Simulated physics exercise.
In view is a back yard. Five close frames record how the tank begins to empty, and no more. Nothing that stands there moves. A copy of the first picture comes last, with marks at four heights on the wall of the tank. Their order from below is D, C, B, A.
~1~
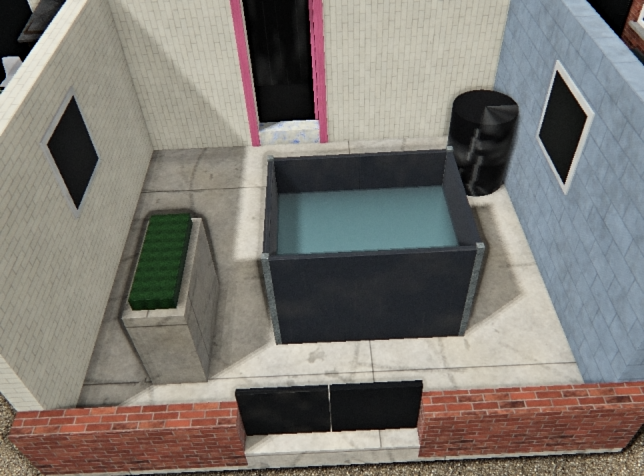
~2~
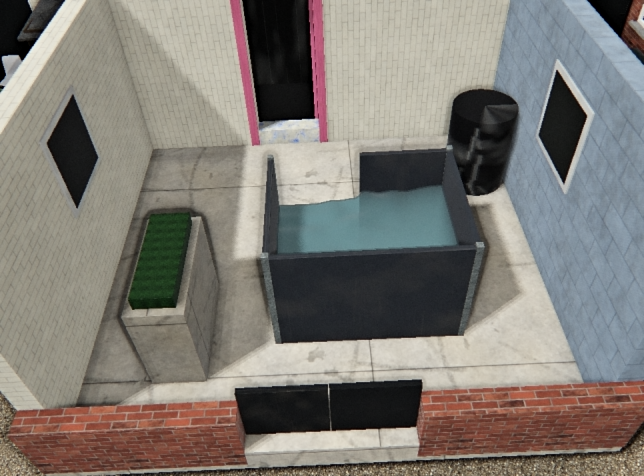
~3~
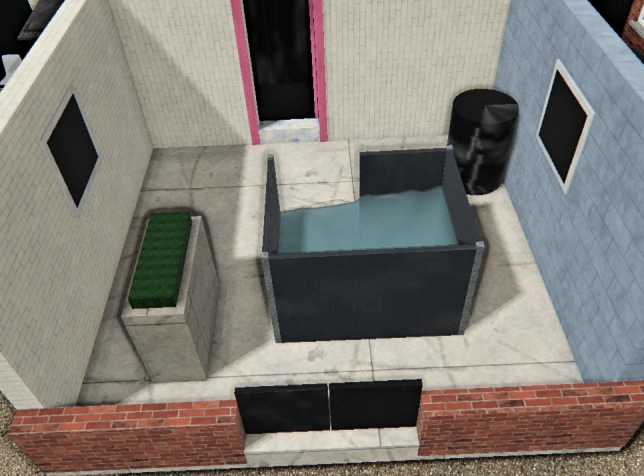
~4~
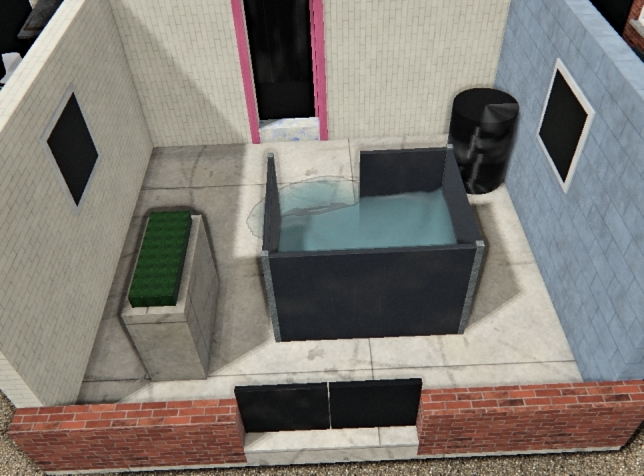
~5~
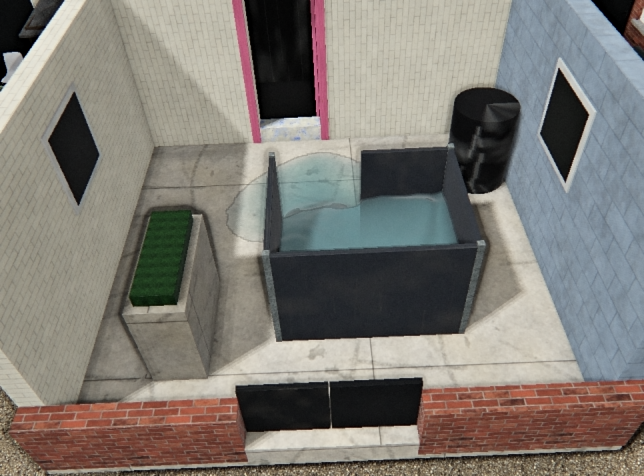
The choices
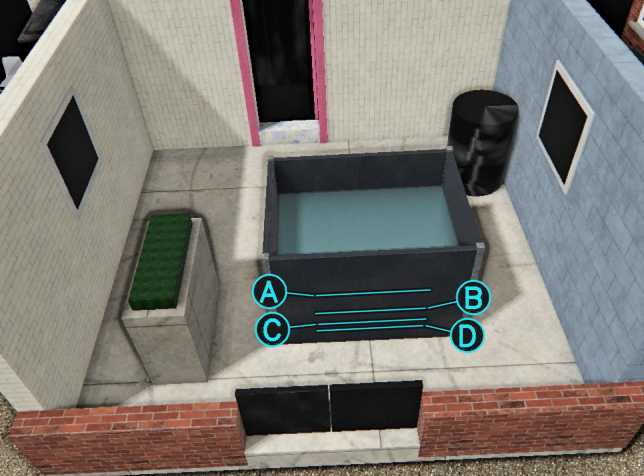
At first, water lies still in a dark, square-sided tank in a walled back yard with a pink doorway behind. Then part of the tank's back wall is gone and the water's surface tilts and ripples, before a clear sheet of water spreads across the paving behind and to the left.
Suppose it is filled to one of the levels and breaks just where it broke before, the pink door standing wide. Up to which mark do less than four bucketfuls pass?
B.
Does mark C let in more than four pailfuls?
No, that is safe.
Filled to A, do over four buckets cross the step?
Yes.
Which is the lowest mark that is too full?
A.
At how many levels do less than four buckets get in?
Three of the four.
On the marked copy, A at (372, 292); B at (371, 310); C at (371, 321); D at (370, 328); from the bottom up D, C, B, A.
With A, about 10 bucketfuls get in.
With B, a splash gets over, under a bucket.
With C, nothing gets over.
With D, nothing gets over.
